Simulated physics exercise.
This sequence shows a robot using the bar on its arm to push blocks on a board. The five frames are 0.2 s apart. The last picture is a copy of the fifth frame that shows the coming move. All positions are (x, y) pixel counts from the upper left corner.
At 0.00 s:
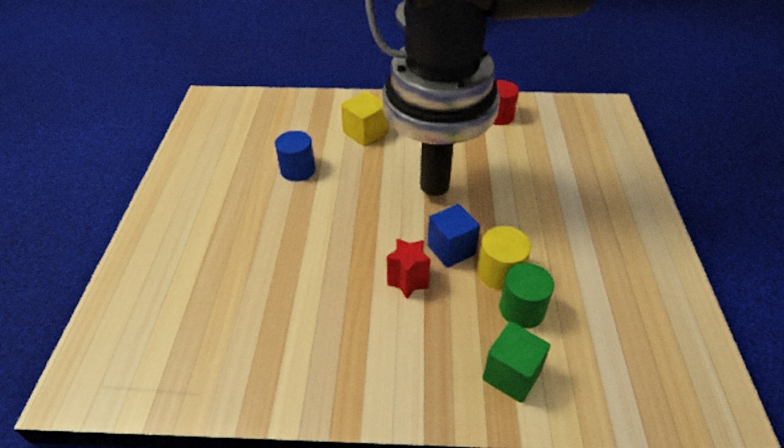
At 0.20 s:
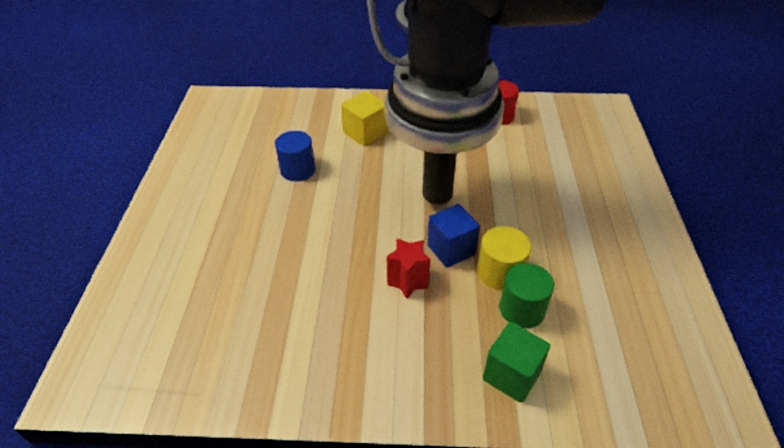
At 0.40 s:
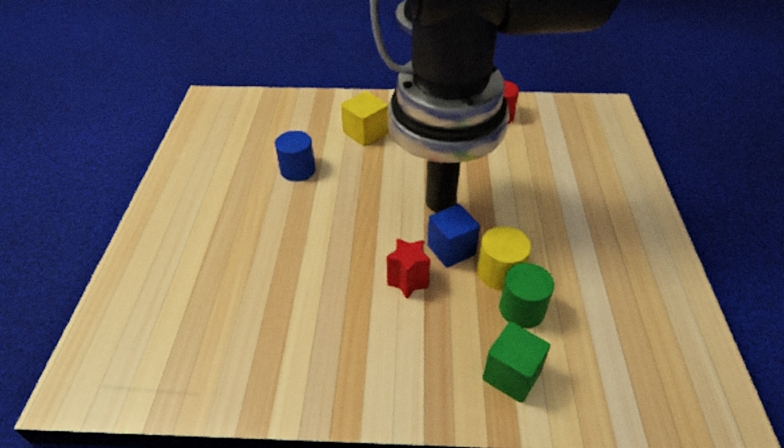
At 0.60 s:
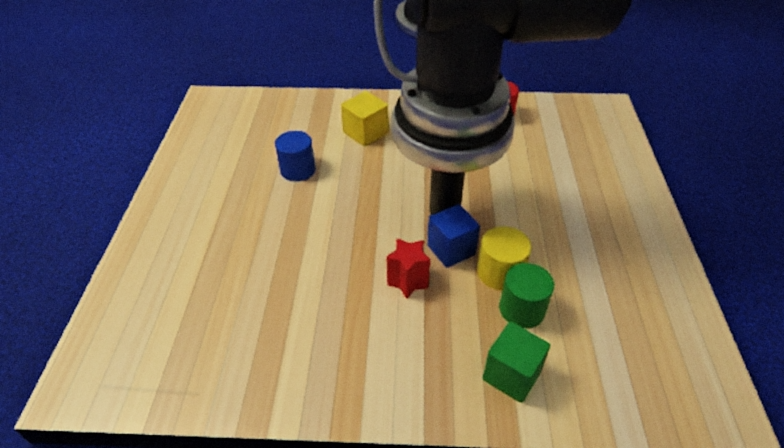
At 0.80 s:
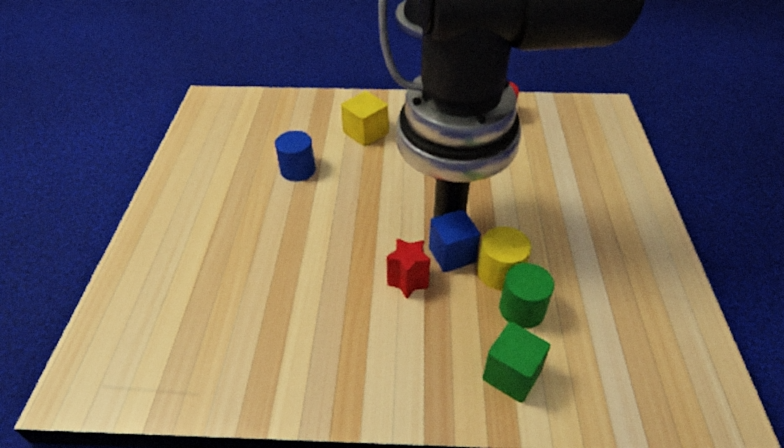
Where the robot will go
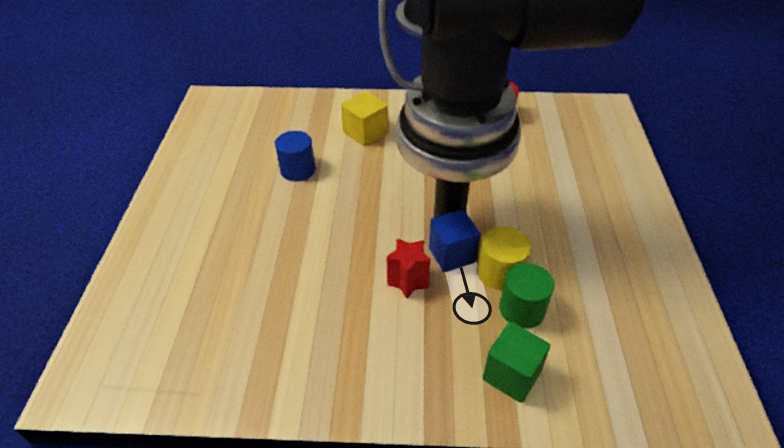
A black bar on a robot arm moved slowly down the wooden board toward the blue cube and nudged it slightly, while the red star and the other coloured blocks stayed still.
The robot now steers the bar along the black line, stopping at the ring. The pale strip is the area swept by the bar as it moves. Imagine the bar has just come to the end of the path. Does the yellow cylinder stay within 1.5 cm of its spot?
Yes, I think so.
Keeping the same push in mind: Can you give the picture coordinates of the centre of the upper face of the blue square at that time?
I'd place it at (447, 302), taking the centre of its top.
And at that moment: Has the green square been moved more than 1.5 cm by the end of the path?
No, I don't think so.
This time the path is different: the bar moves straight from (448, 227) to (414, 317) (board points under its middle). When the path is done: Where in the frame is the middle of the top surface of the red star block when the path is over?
Put as a pixel place, it's (383, 276).
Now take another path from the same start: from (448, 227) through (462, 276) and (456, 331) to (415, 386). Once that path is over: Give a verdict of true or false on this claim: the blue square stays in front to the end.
That is true.
The drawn path runs straight from (448, 227) to (472, 308).
What follows on the original path. One third of the way, bar (458, 244); blue square (454, 251), turned 30° clockwise.
Two thirds of the way, bar (466, 272); blue square (452, 278), turned 60° clockwise; yellow cylinder (510, 246).
At the end, bar (473, 300); blue square (447, 302), turned 85° clockwise; yellow cylinder (510, 246); green square not moved; green cylinder not moved.
